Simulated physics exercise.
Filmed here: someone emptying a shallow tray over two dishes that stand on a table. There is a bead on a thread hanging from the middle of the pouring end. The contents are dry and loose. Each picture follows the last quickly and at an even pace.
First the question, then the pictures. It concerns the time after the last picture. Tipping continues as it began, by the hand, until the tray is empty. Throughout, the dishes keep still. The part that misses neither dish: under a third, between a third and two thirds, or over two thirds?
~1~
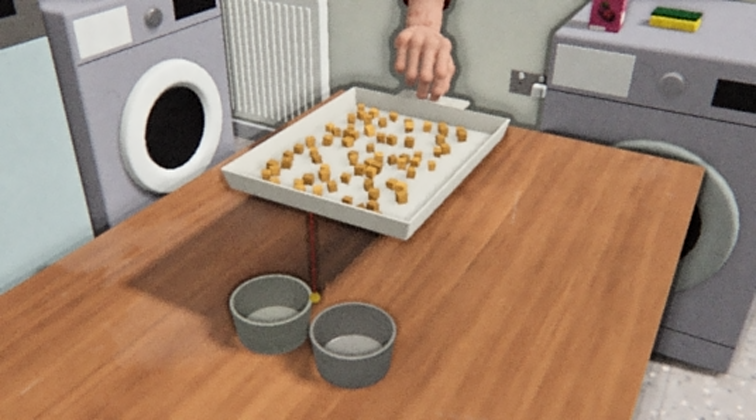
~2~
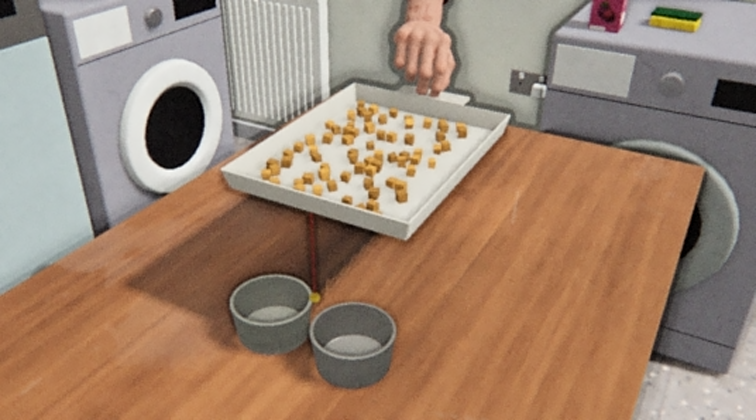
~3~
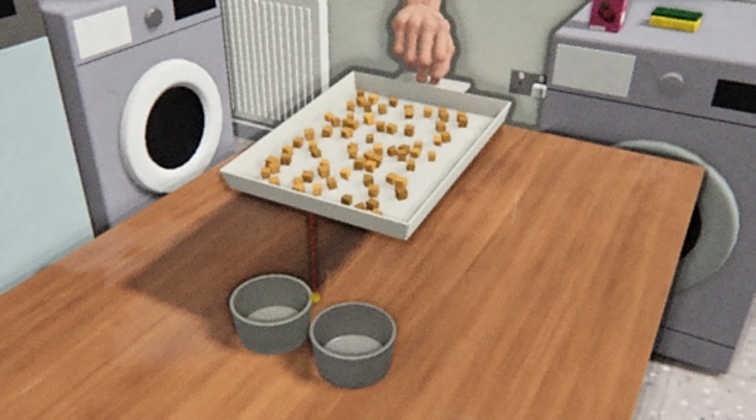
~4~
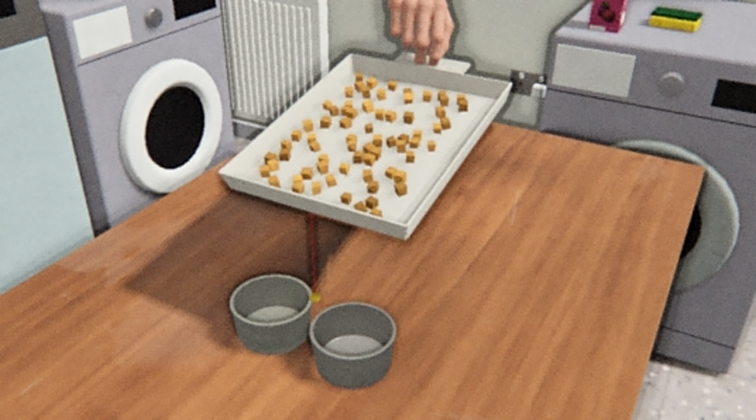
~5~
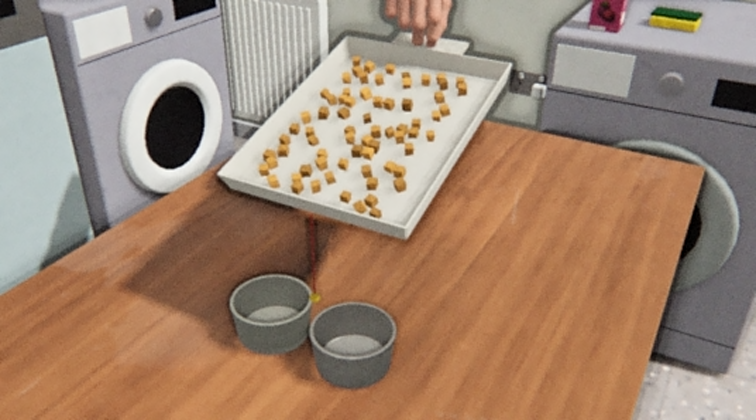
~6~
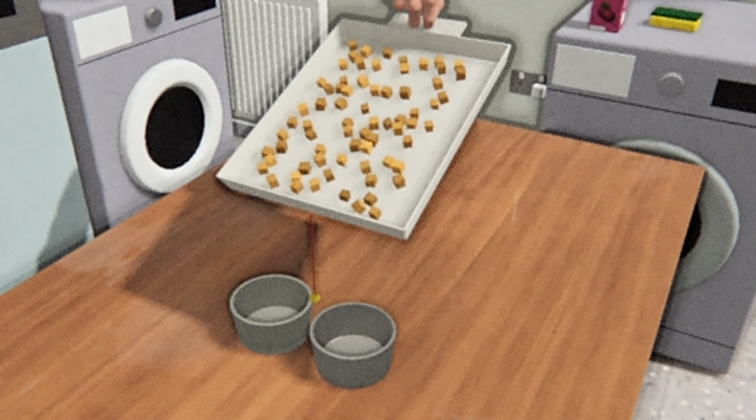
The dishes will not reach a third of the load.
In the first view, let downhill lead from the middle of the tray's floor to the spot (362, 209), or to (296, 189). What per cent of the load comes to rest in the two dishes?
40 per cent, then 50 per cent.
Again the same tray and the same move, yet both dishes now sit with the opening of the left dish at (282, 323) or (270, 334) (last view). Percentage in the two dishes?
50 and 70 %.
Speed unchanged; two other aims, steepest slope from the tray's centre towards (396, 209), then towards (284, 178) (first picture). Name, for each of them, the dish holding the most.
For the first aim the right side, for the second the left side.
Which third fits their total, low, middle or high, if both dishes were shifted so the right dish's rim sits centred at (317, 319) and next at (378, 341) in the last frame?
Below one third, then less than a third.
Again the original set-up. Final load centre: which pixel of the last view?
I'd say the middle ends up at about (258, 395).
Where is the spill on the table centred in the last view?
Centre at rest: About (256, 399).
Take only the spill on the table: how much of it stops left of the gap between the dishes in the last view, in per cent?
About 80 percent of the spill.
Soon, tray tipped steeply; nearly all on the tray; a stray few in the air.
A while on, tray tipped past a quarter turn; most on the tray; a small part outside both; a small part in the air.
Towards the end, tray tipped past a quarter turn; a stray few in the right dish; a stray few in the left dish; nearly all outside both.
Finally, tray tipped past a quarter turn; a stray few in the right dish; a stray few in the left dish; nearly all outside both.
